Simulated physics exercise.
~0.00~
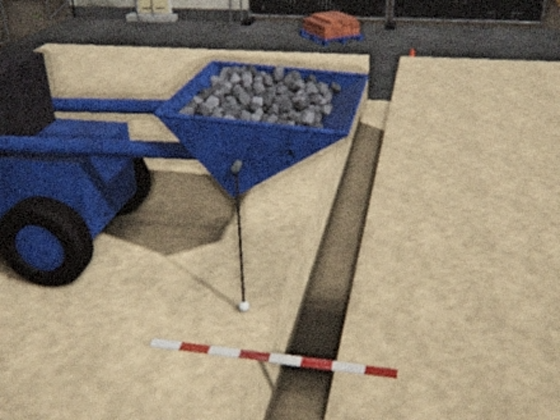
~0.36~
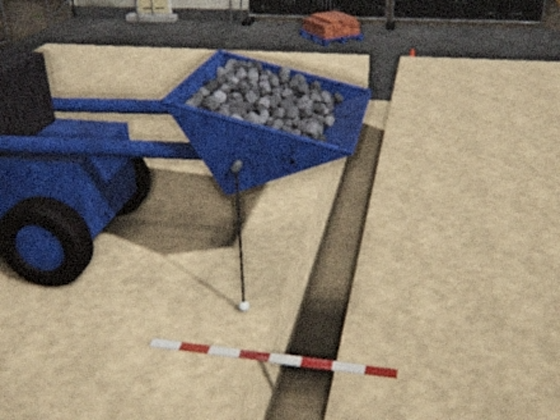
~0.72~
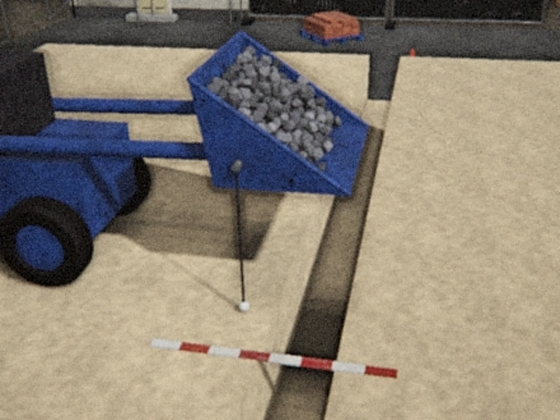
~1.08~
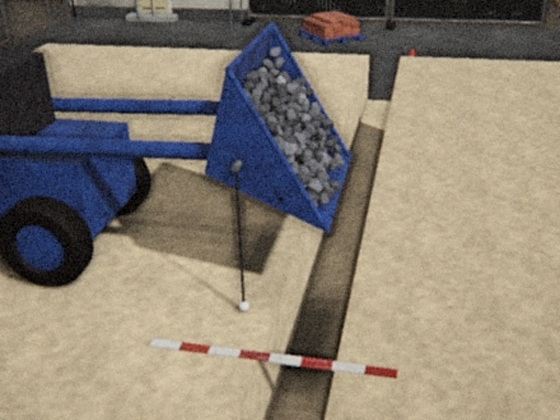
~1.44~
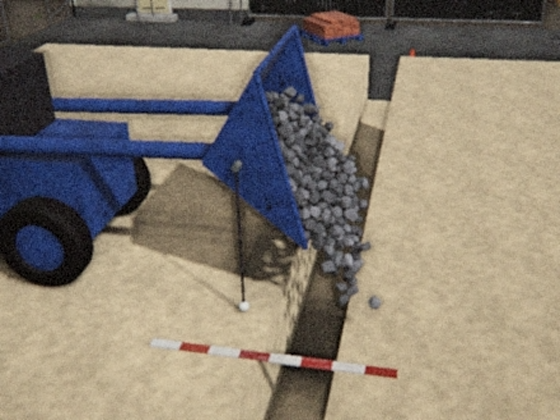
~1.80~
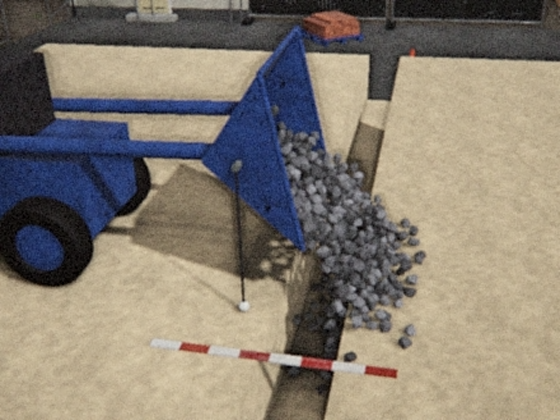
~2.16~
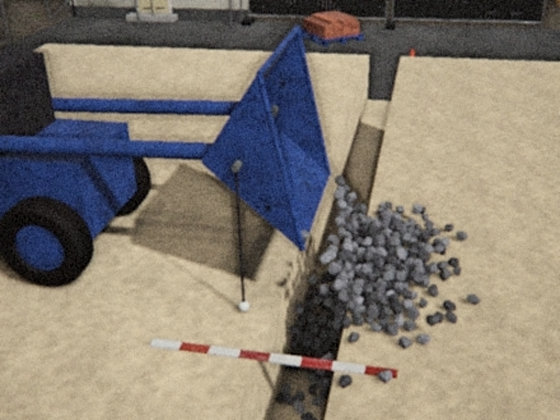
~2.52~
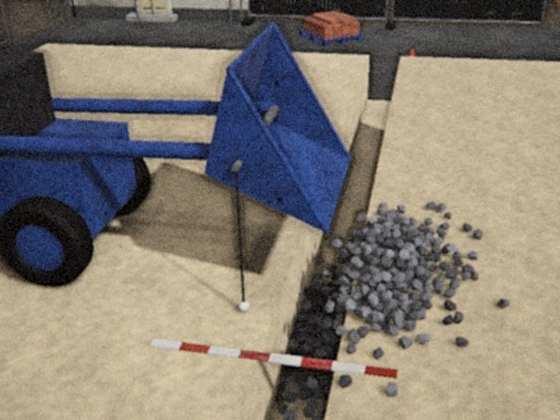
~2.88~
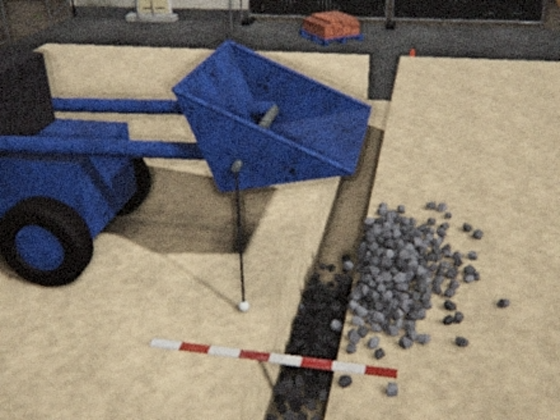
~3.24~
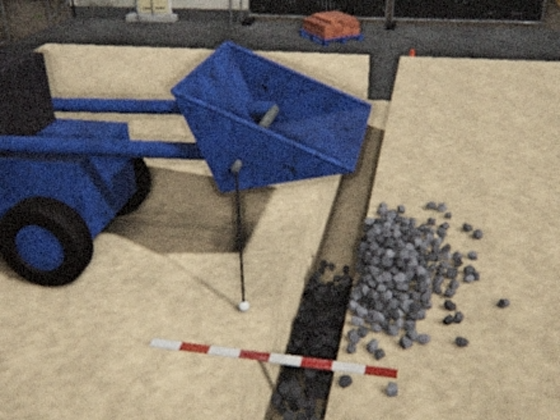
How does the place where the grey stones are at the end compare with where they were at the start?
At the start the stones were all heaped in the blue bucket. By the end they were lower and further right, partly in the trench and partly in a scattered pile on the ground just past it.
